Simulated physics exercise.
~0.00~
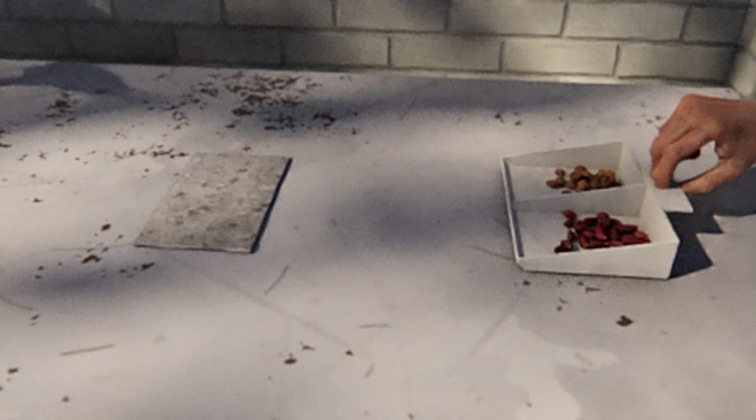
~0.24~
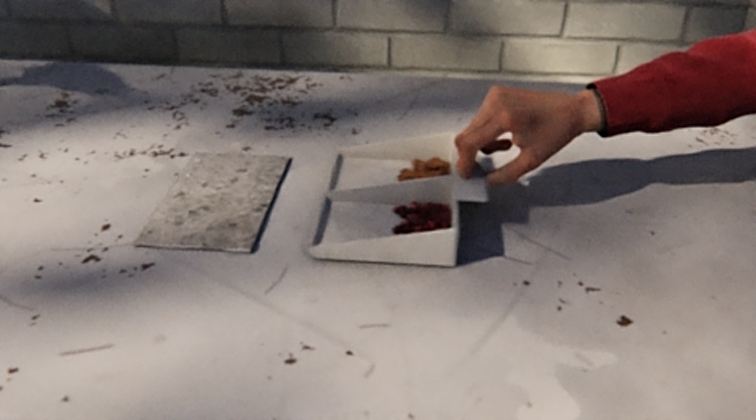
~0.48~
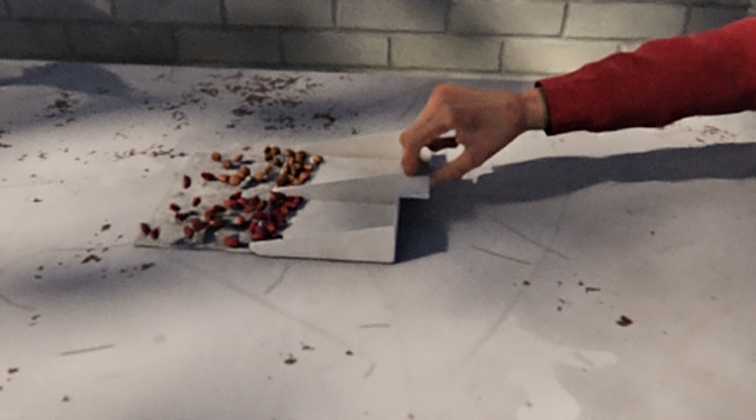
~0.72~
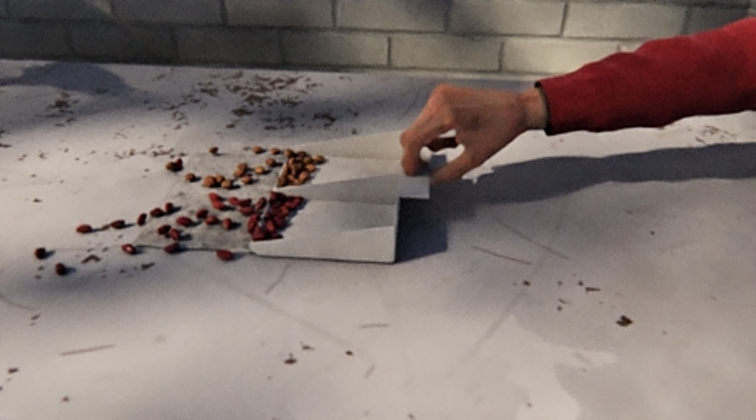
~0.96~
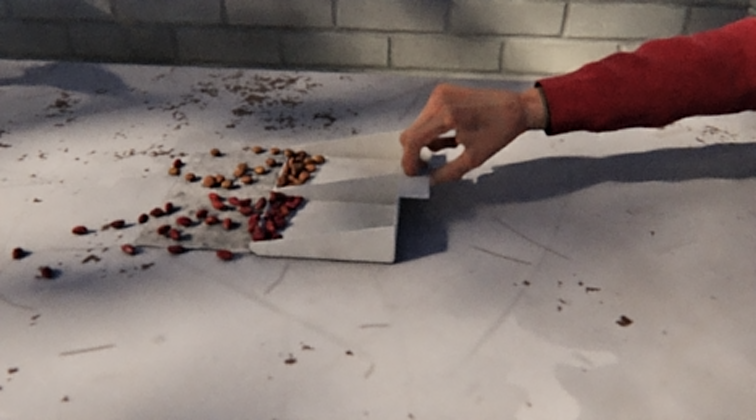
A shallow white tray holding dark red beans and brown nuts or beans in separate sections is slid left by a hand to a flat grey slab, where it stops, and some of both lots spill out leftward, the red ones scattering farther, while the rest stay in the tray.
